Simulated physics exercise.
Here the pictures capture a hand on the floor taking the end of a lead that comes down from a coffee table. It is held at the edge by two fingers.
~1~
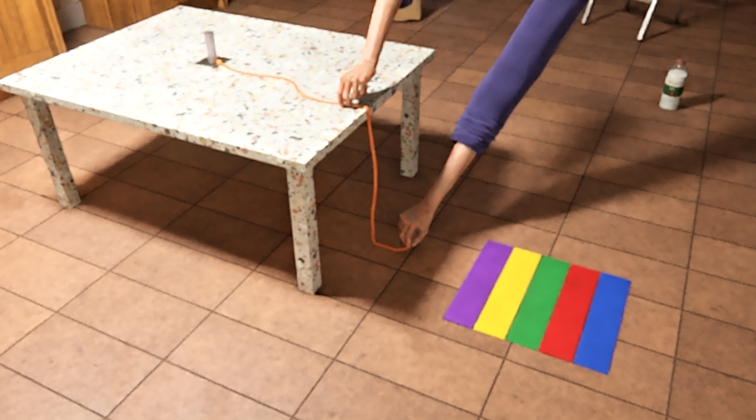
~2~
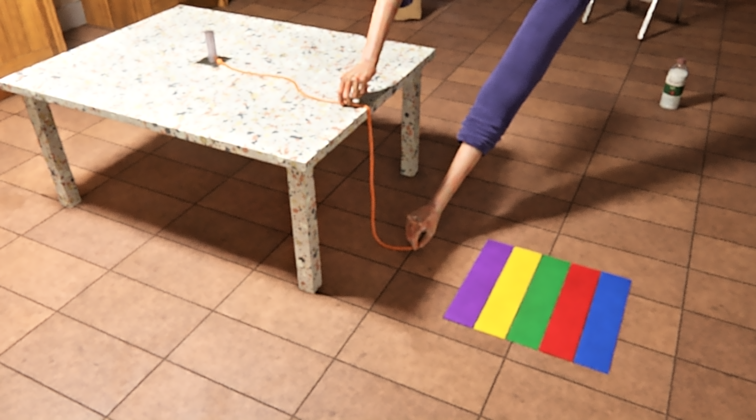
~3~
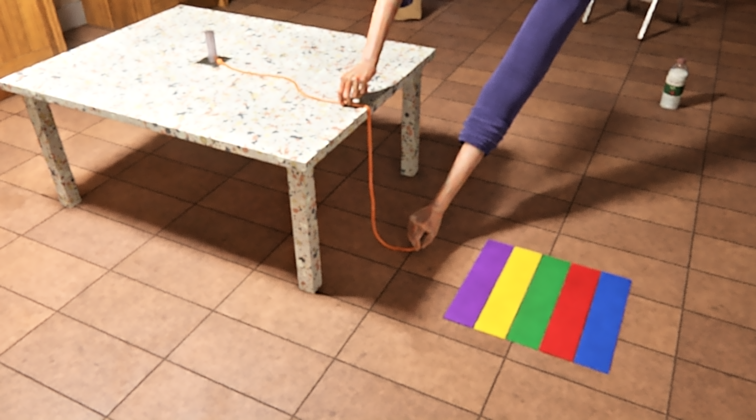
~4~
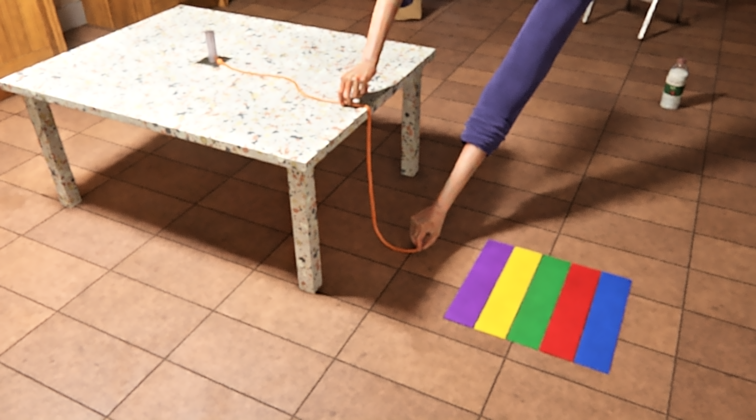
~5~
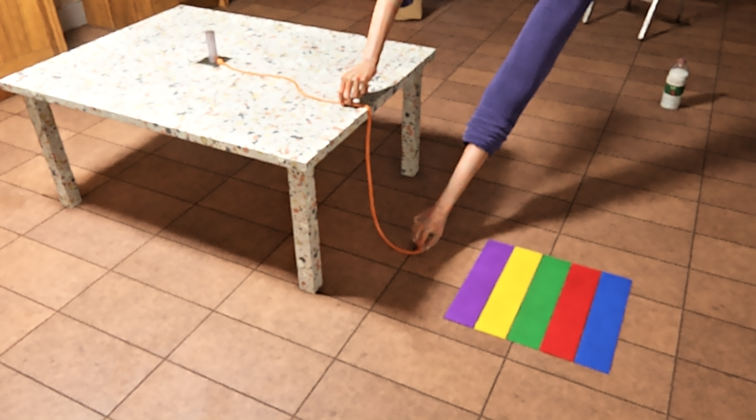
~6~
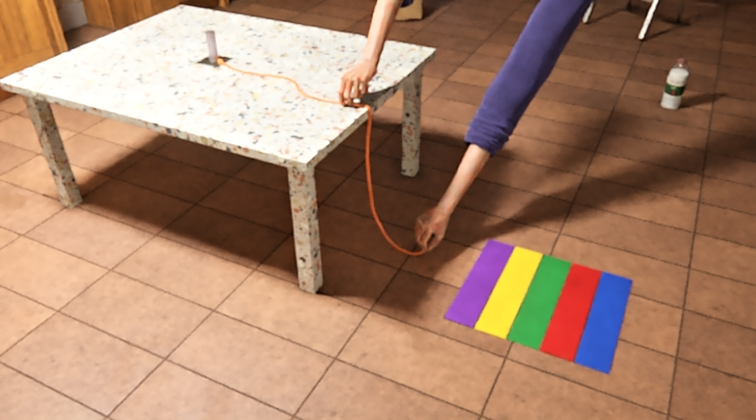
Hand near the floor drawing an orange cord's end slightly right toward coloured stripes, while another hand holds it at the table edge.
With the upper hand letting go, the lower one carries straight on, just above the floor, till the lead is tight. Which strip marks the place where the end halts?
The yellow strip does.
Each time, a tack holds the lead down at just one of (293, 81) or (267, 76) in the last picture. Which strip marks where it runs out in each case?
The end lands on yellow the first time and on yellow the second time.
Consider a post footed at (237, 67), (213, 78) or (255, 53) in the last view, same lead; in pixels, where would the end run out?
Close to (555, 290), (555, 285) and (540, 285) in that order.
Early on, end near (451, 256); short of the strips.
Midway, end near (491, 268); over purple.
At the end of the slack, end near (515, 275); over yellow. It halts on the yellow strip.
